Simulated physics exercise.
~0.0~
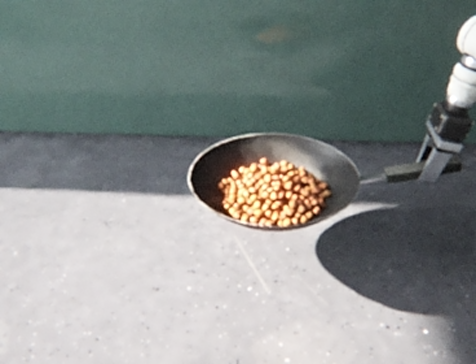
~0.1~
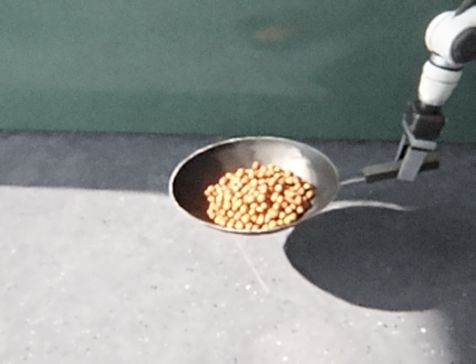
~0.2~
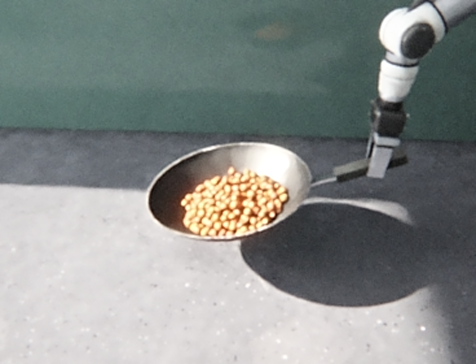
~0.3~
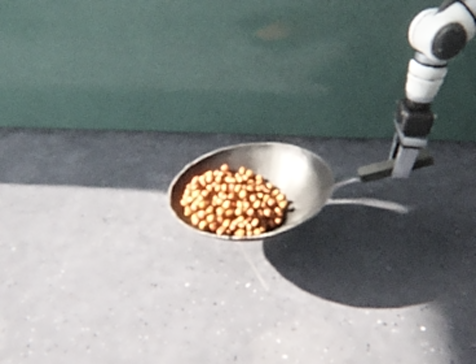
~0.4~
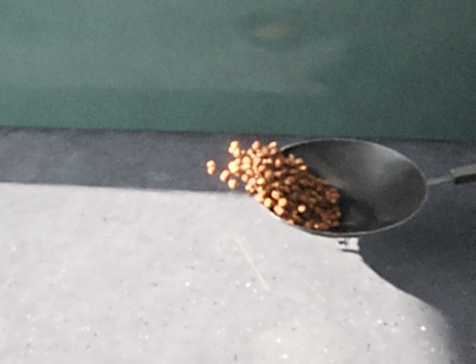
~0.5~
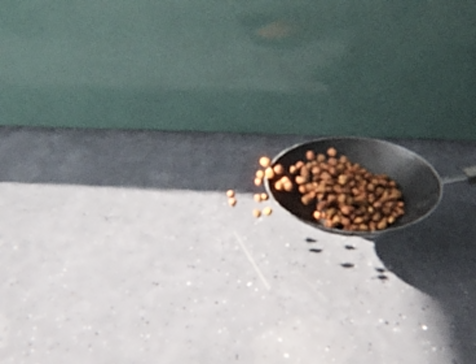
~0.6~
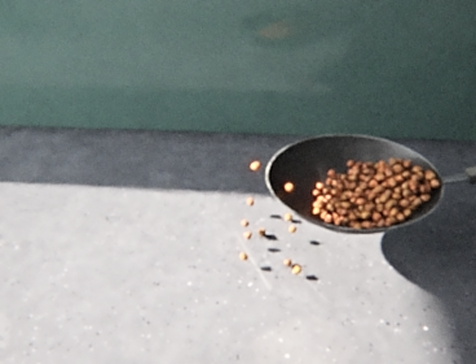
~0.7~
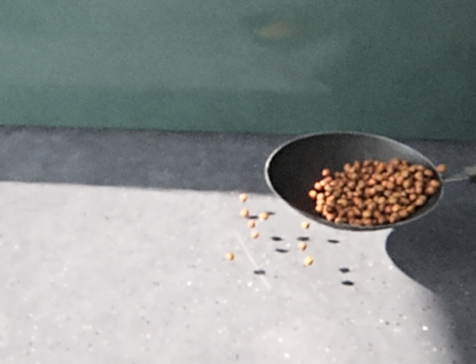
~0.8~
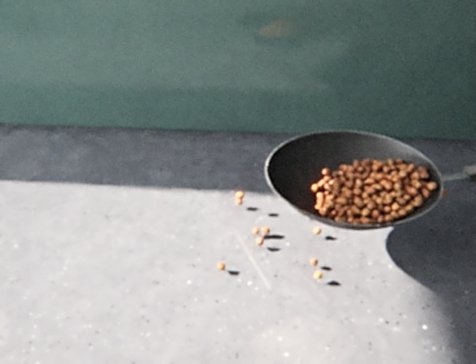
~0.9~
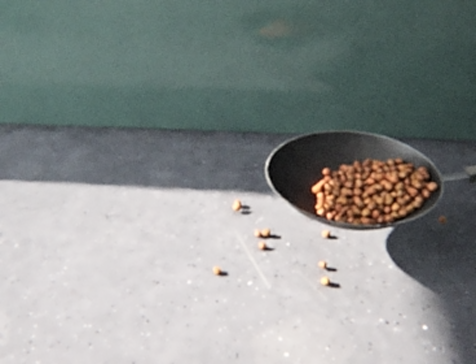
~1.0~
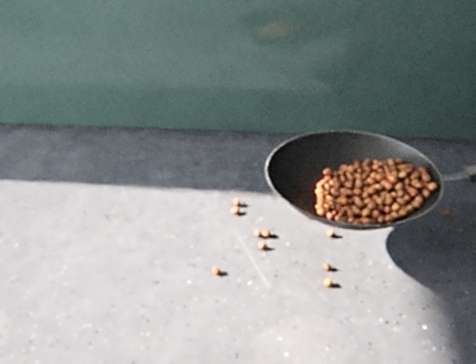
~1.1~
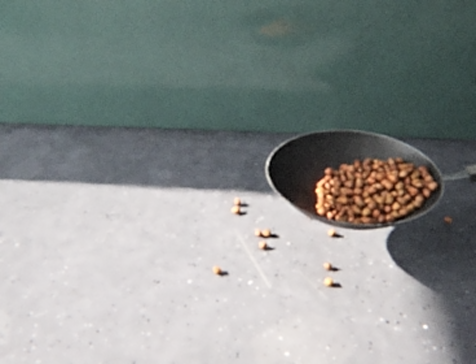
A robot arm with white and grey joints holds a dark wok heaped with golden-brown hazelnuts above a speckled pale grey surface, seen from slightly above against a dark green backdrop. The arm carries the wok left, then swings it back to the right, moving mostly out of view. The nuts bunch against the left side, and several spill over the rim as the wok reaches the right. The rest slide back across the wok while the fallen ones bounce and scatter below. Finally, the wok hangs still, most nuts gathered inside, with a few lying on the surface.
